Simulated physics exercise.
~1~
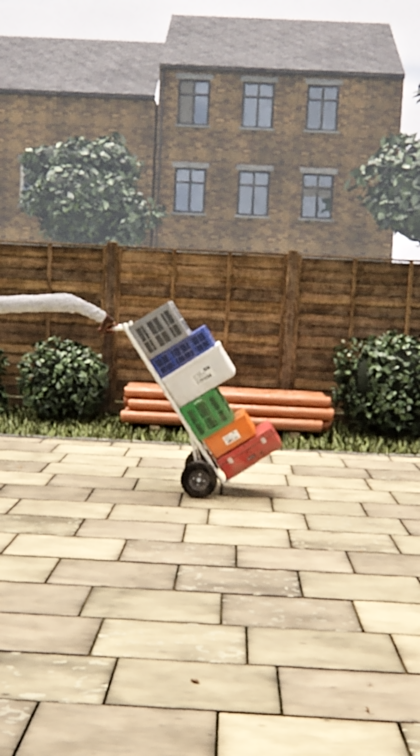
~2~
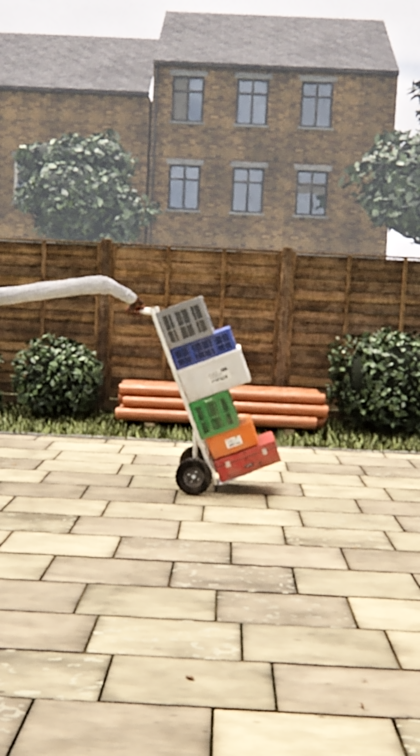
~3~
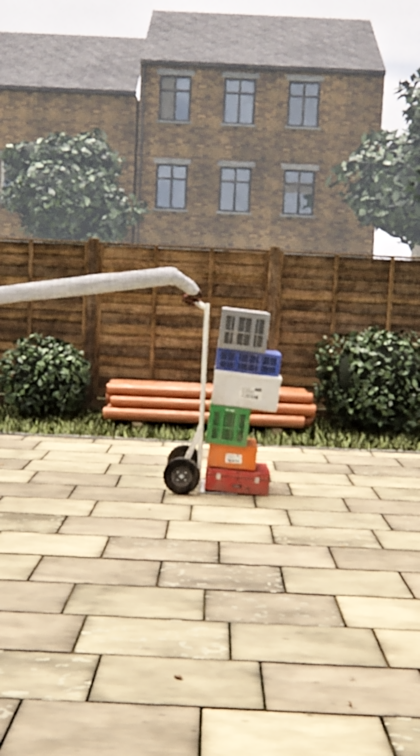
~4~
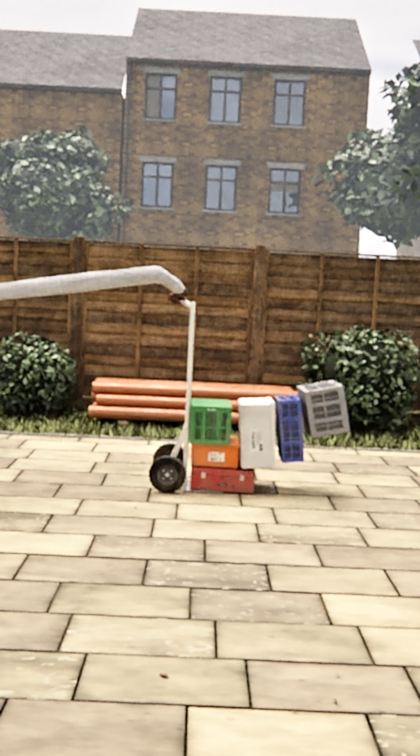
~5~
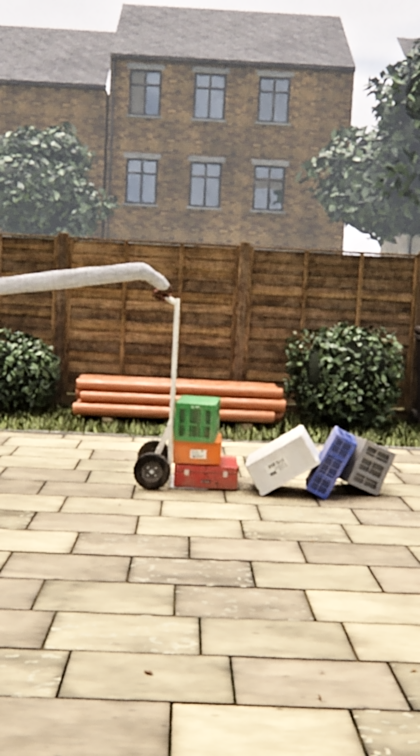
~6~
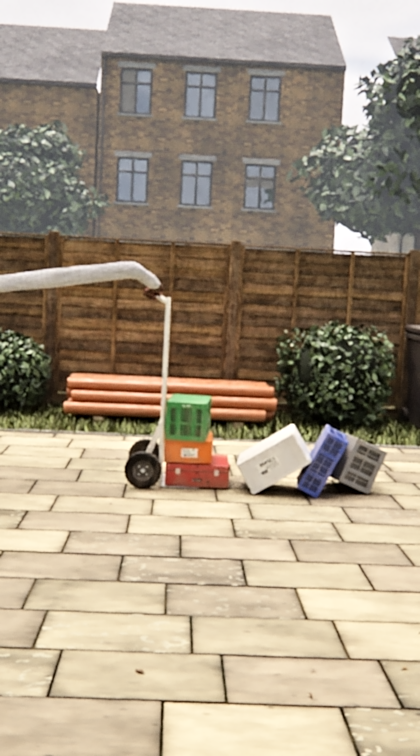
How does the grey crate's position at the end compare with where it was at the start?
At the start the grey crate sits on top of the stack on the tilted hand truck. By the end it lies tipped over on the paving to the right, the farthest of the fallen pieces from the truck.
